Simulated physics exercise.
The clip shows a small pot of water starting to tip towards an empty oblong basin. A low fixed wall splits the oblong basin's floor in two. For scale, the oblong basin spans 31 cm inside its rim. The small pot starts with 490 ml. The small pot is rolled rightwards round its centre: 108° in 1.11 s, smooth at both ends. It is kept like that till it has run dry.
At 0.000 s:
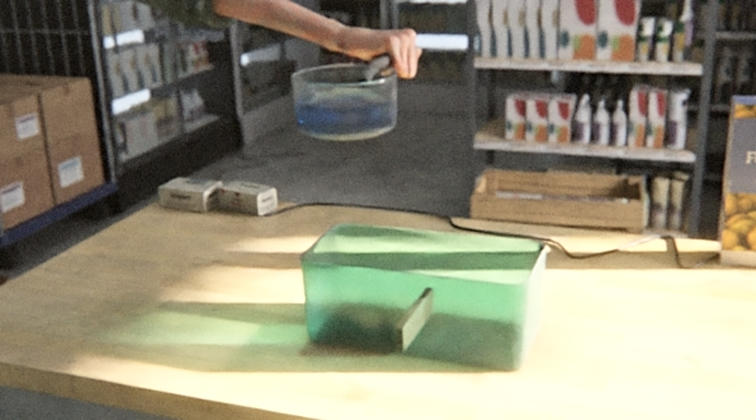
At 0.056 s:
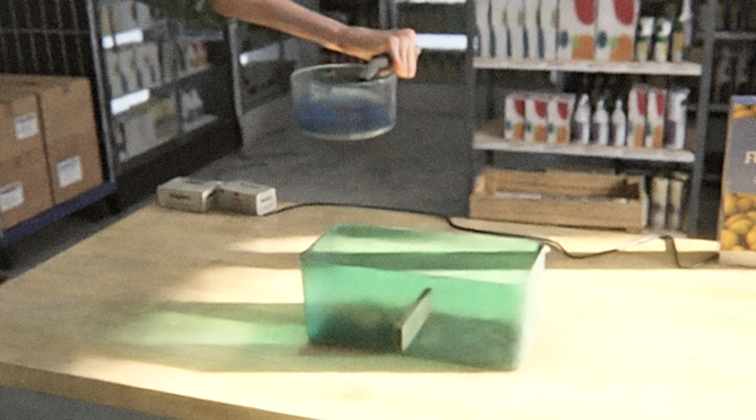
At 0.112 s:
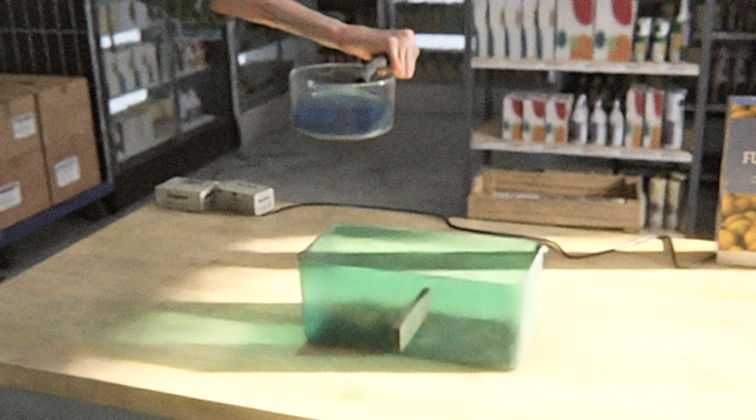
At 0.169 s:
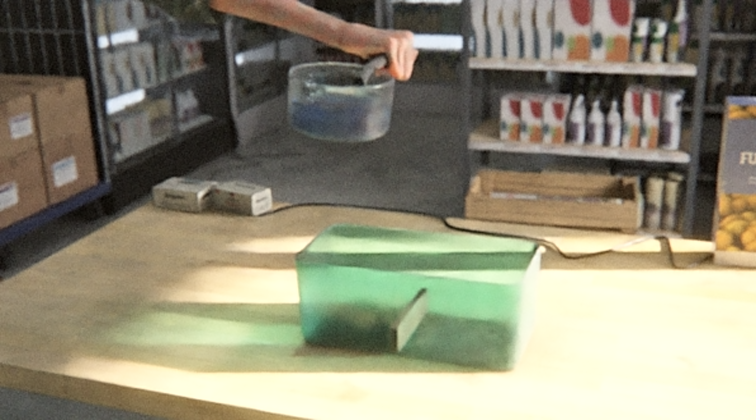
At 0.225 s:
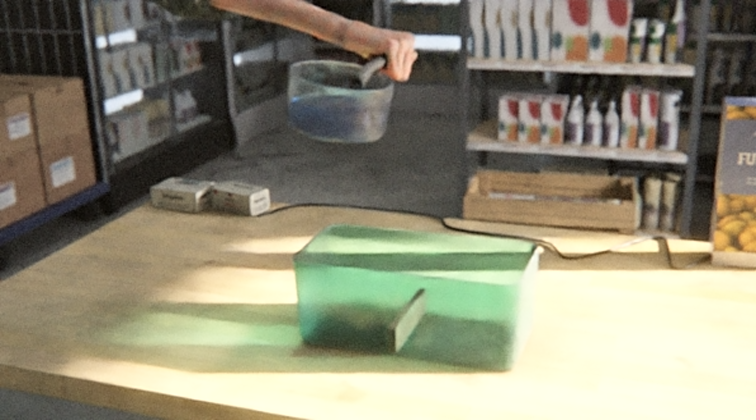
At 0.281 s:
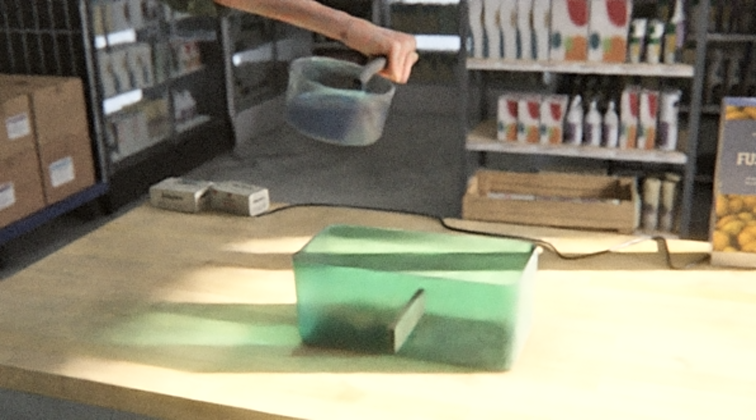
The clip shows a hand holding a small clear pot of bluish water above a green oblong basin on a wooden table; the pot, level at first, gradually tilts to the right while the basin stays still.
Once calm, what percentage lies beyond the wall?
Roughly 86 per cent is past the wall.
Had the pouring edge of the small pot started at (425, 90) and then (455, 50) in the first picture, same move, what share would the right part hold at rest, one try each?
In turn about 95 and 80 per cent.
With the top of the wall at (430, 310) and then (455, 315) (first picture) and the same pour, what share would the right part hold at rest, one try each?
In turn about 65 and 25 per cent.
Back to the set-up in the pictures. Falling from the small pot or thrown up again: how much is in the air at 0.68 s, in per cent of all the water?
Some 38 per cent.
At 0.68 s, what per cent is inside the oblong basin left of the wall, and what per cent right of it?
Left about 0, right about 2.
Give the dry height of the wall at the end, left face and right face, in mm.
Left about 34 mm, right about 18 mm.
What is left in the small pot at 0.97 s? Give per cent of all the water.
Near 10 in a hundred.
By 0.68 s the tilt is 73° and 60 per cent is still to pour, 0 is left of the wall and 2 right of it.
By 0.97 s the tilt is 104° and 11 per cent is still to pour, 5 is left of the wall and 65 right of it.
By 1.28 s the tilt is 108° and 0 per cent is still to pour, 12 is left of the wall and 85 right of it.
By 1.61 s the tilt is 108° and 0 per cent is still to pour, 13 is left of the wall and 86 right of it.
At rest 13 per cent lies left of the wall, 86 right of it and 1 outside.
